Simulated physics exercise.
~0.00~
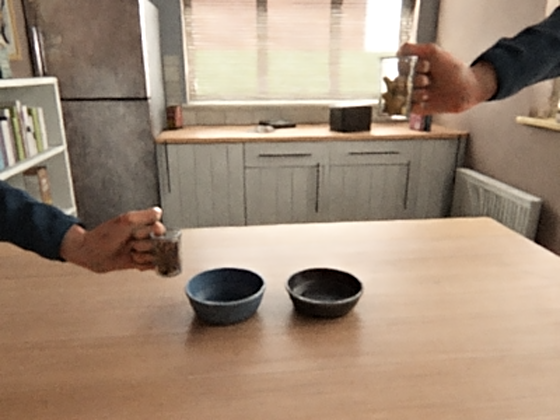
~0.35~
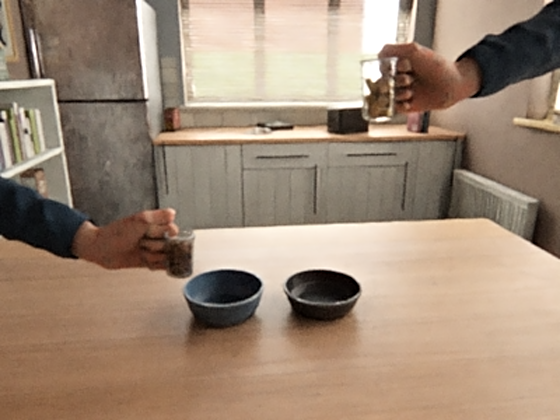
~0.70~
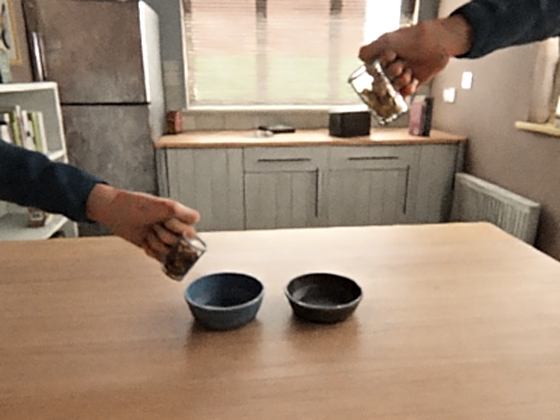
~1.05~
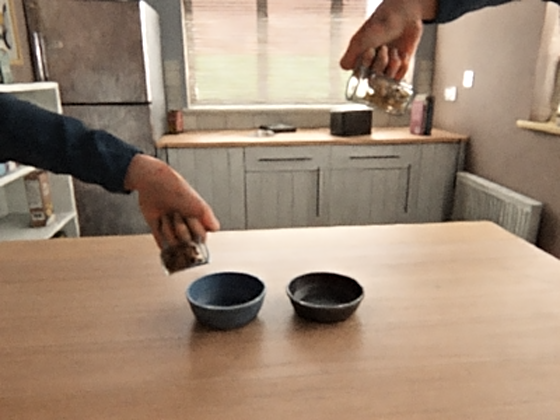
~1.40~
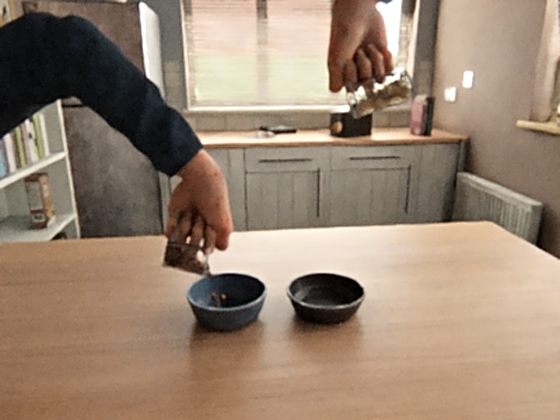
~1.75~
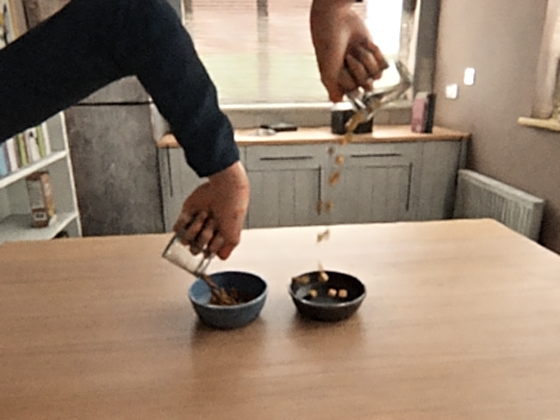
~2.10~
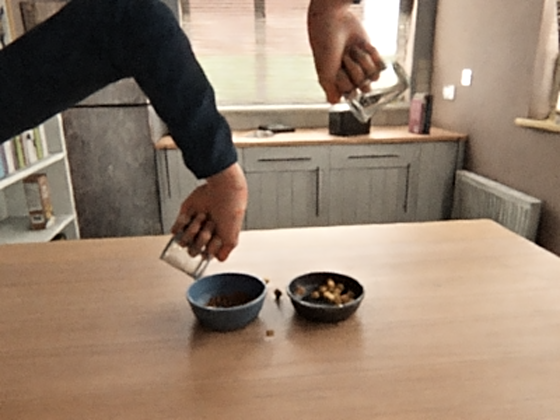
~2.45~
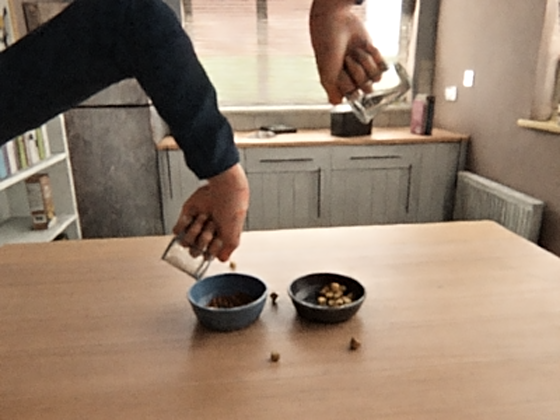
Two hands in dark sleeves carry small clear cups of little brown pieces inward over a wooden table, the left one low above a blue dish, the right one much higher near a black dish. Both cups tilt until they lie on their sides, and the first few pieces slip from the left cup. The cups then tip right over, and the left load drops a short way into the blue dish while the right load falls in a long stream. Most of the right load lands in the black dish, but several pieces end up scattered on the table, while the blue dish catches everything from its cup.
